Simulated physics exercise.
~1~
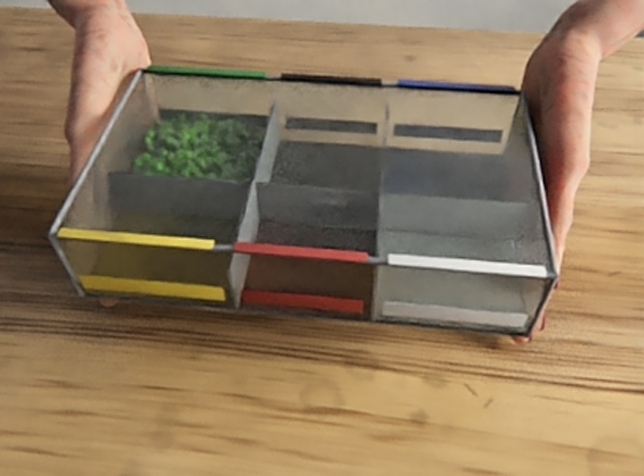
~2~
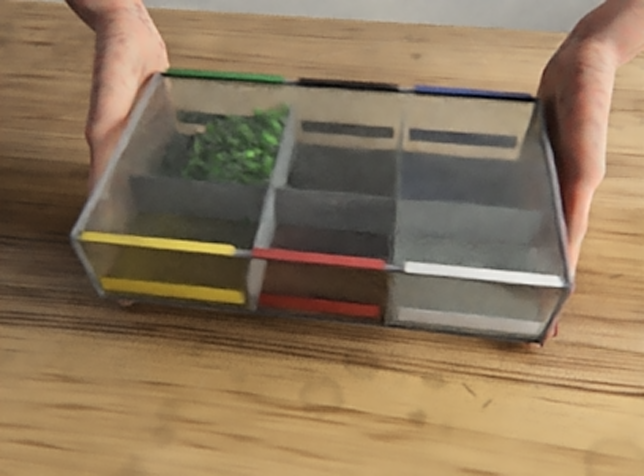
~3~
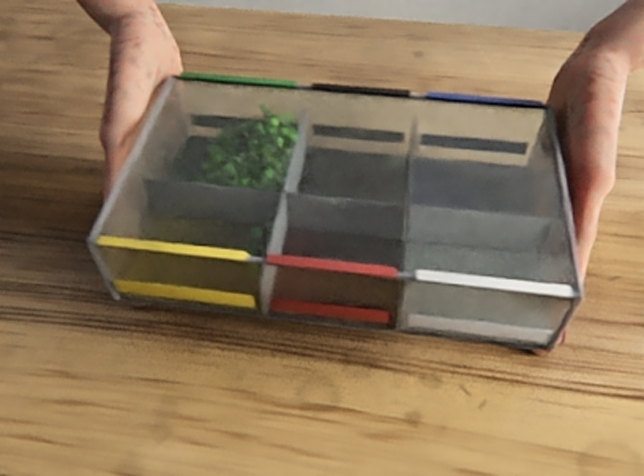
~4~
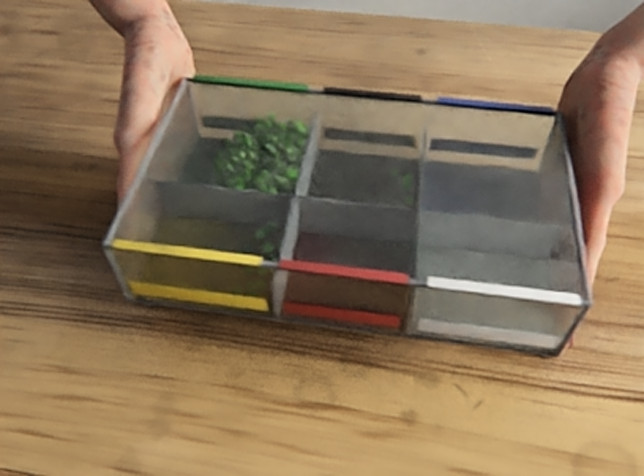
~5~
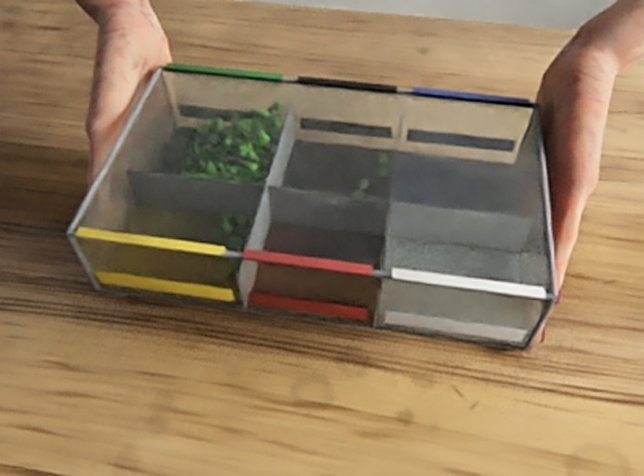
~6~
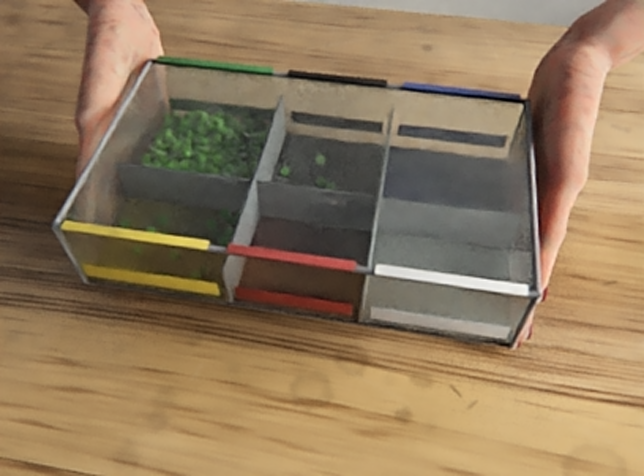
In this clip, two hands hold a clear-lidded, six-compartment box of green peas above a wooden table and shift it right, then back left. A few peas scatter into the yellow and black compartments, while most remain in the green one at the end.
